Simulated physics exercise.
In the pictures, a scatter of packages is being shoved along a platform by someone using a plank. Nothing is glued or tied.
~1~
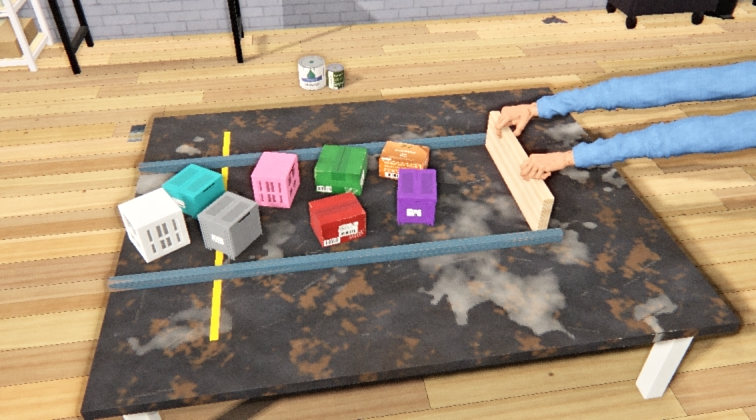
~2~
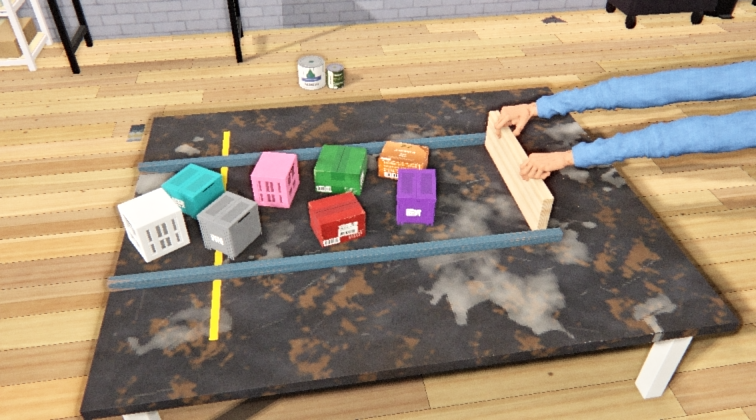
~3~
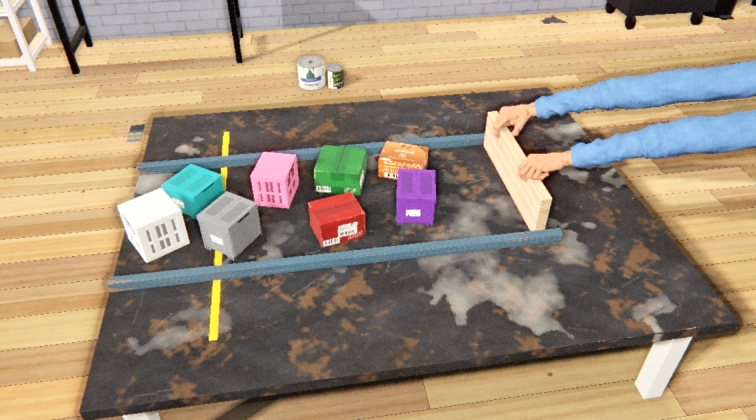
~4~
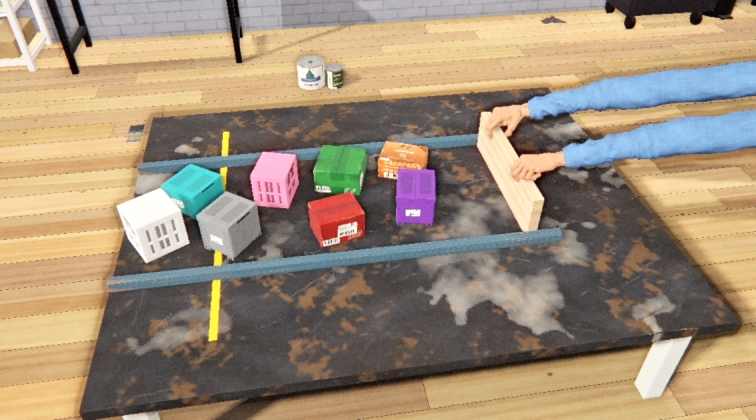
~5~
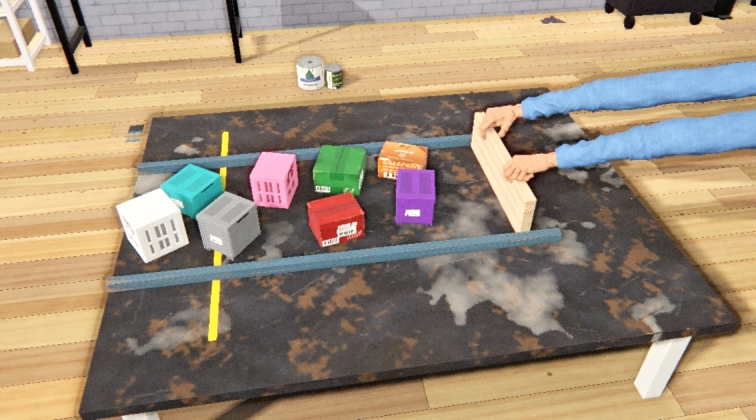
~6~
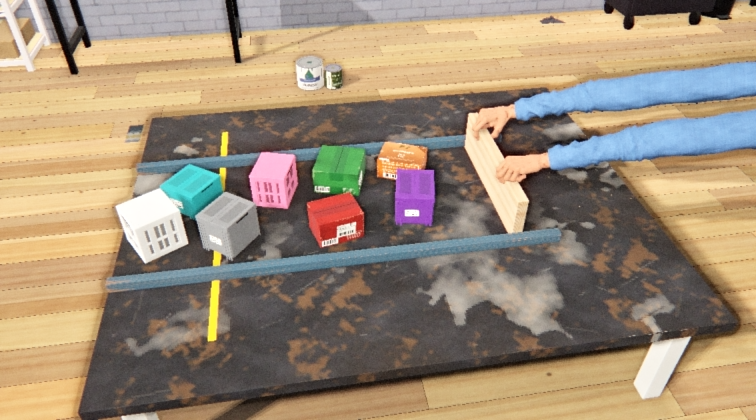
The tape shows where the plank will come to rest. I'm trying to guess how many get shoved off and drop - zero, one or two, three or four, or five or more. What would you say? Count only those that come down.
Lost: Three or four.
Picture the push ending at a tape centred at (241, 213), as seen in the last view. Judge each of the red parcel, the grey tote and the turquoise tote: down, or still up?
Per object: Red parcel stays, grey tote stays, turquoise tote goes.
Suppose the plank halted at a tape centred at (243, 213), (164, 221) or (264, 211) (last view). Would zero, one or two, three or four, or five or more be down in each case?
In order: Three or four; five or over; one to two.
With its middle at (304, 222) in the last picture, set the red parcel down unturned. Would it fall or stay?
Placed like that, it is still there afterwards.
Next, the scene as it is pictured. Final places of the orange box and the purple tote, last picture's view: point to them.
Taking them in turn, first comes (195, 187), then (196, 221).
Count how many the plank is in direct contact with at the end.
2.
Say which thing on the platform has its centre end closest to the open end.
The green parcel finishes nearest.
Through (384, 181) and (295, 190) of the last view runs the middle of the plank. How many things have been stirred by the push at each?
So 5, and at the other place 8.
A little later, none off yet; white crate at rest near (153, 225); turquoise tote at rest near (193, 192); grey tote at rest near (229, 226).
Next, none off yet; white crate at rest near (153, 225); turquoise tote shifted a little near (181, 194); grey tote at rest near (229, 226).
Later still, none off yet; white crate shifted about its own width near (120, 229); turquoise tote shifted well along near (117, 202); grey tote shifted about its own width near (161, 244).
When it is over, the number that fall off is three or four; down, pink crate, grey tote, turquoise tote and white crate.
